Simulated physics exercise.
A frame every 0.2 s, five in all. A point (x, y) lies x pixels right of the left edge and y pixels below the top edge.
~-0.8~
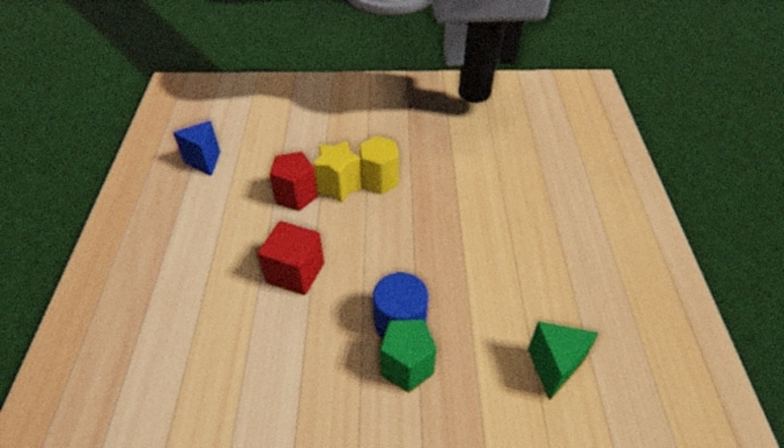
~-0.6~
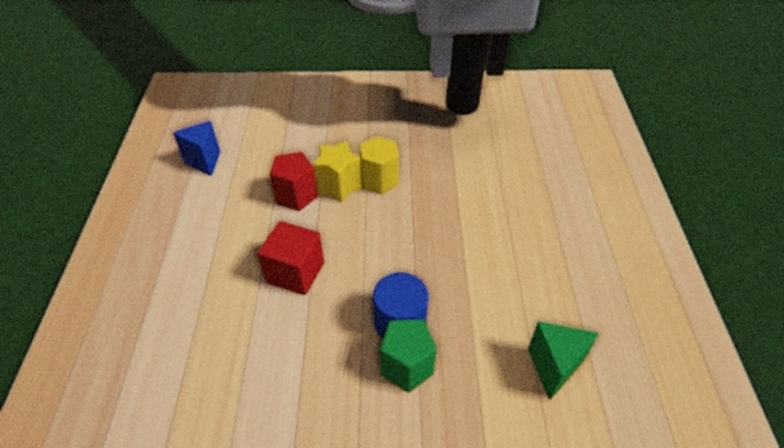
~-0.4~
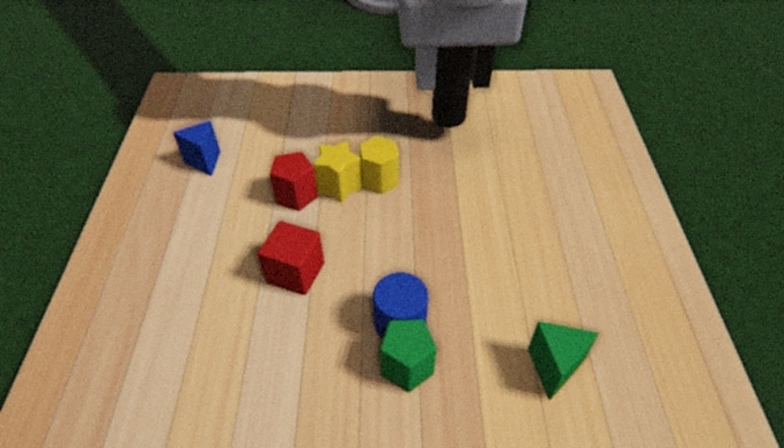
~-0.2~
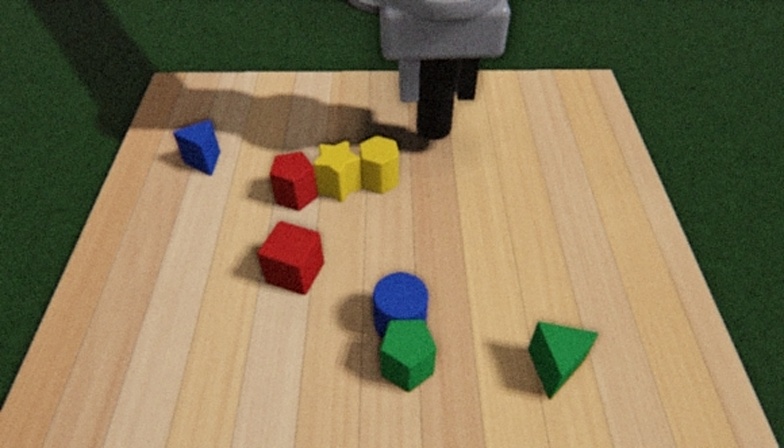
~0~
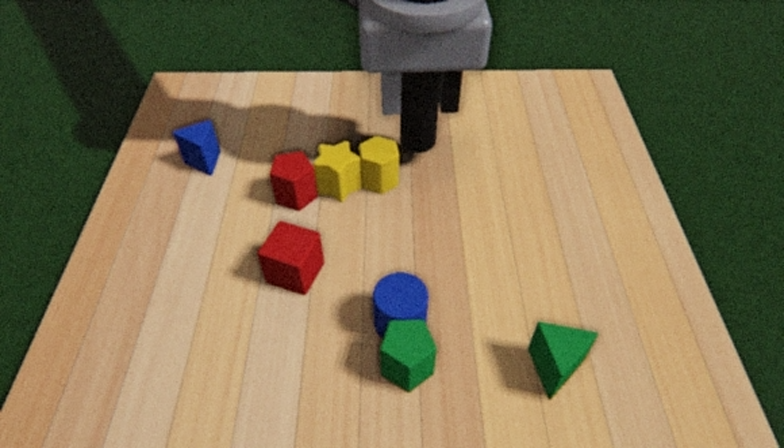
A grey machine arm with a black post at its lower end moves steadily left and toward the viewer over the far edge of a pale wooden table, seen from above by a still camera. Red and yellow blocks sit left of centre, a blue one at far left, and blue and green ones nearer the viewer. The post draws close beside the yellow six-sided block, while every block stays still.
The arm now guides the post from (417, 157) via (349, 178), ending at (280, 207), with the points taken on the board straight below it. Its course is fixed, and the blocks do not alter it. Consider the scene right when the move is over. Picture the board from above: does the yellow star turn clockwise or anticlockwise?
Rotation: Clockwise.
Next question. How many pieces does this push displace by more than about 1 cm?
Most likely three or more.
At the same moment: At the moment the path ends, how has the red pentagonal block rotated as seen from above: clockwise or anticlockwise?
If we look at it from overhead, the red pentagonal block pivots clockwise.
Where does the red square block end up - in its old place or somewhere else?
The push misses it.
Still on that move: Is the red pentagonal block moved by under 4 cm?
I expect not.
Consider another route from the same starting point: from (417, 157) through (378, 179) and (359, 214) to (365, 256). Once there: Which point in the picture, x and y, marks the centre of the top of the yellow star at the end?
The middle of its top is at (316, 170).
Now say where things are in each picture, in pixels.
In the first frame, lower end of the post at (474, 94), tops of blocks, red square block at (289, 242), red pentagonal block at (291, 165), yellow star at (336, 155), yellow six-sided block at (379, 149).
In the second frame, post at (462, 106), blocks as before.
In the third frame, post at (449, 118), blocks as before.
In the fourth frame, post at (434, 130), blocks as before.
In the fifth frame, post at (418, 143), red square block at (289, 242), red pentagonal block at (291, 165), yellow star at (336, 155), yellow six-sided block at (379, 149).
On the path given first. One third of the way, post at (370, 156); red pentagonal block at (281, 166); yellow star at (323, 161), turned 40° clockwise; yellow six-sided block at (360, 167), turned 45° anticlockwise.
Two thirds of the way, post at (323, 173); red pentagonal block at (252, 174); yellow star at (292, 175), turned 55° clockwise; yellow six-sided block at (349, 177), turned 105° anticlockwise.
At the end, post at (276, 193); red square block not moved; red pentagonal block at (202, 187), turned 50° clockwise; yellow star at (243, 198), turned 50° clockwise; yellow six-sided block at (349, 177), turned 105° anticlockwise.
